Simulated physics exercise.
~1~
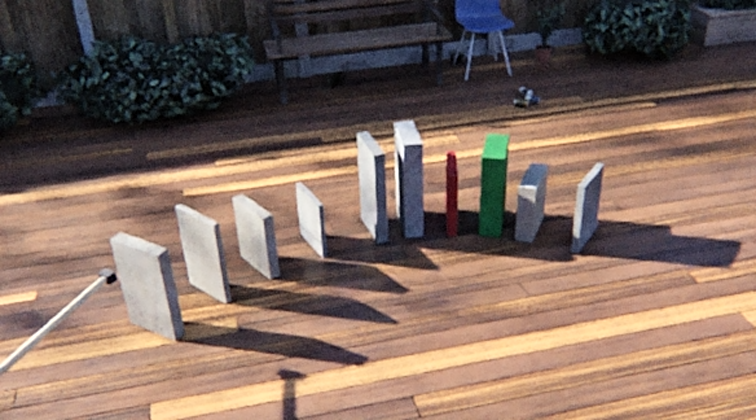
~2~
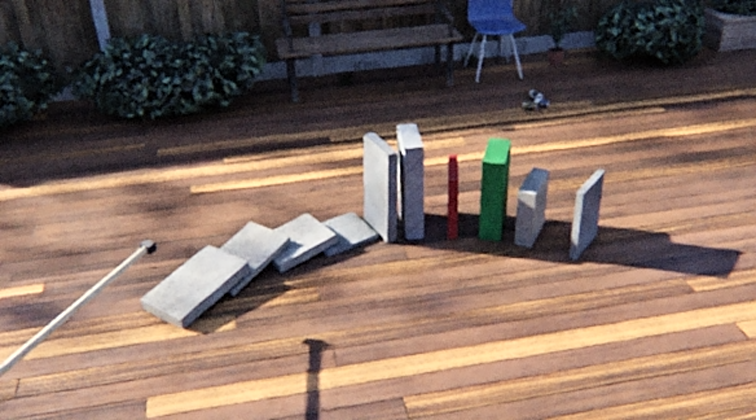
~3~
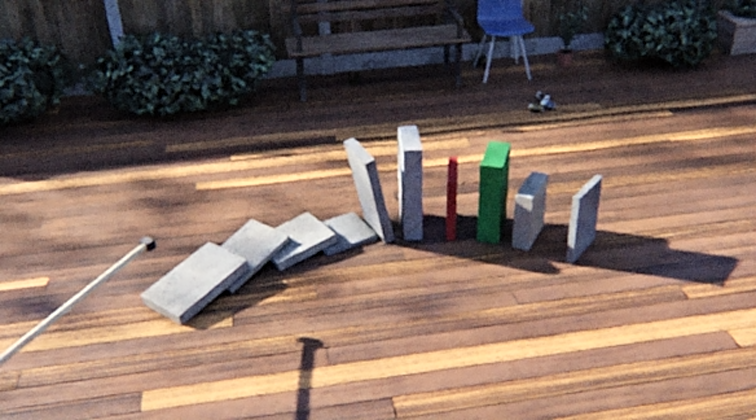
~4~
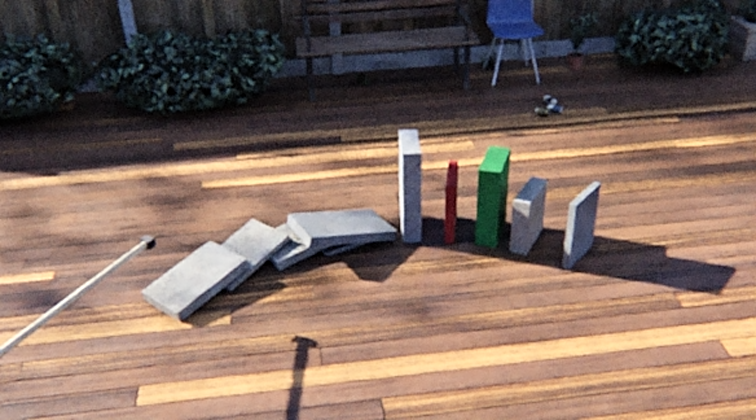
At first, ten upright slabs stand in a curve on a sunlit wooden deck, most of them grey, with one red and one green, while a pole touches the first slab at the left. The first slab topples to the right, and the next three go down with it, ending in an overlapping row. The taller slab beyond them stays up for a moment, then tips back to the left. It comes down on top of the fallen ones, away from its tall neighbour. The toppling goes no further, leaving five slabs standing, including the red and green ones.
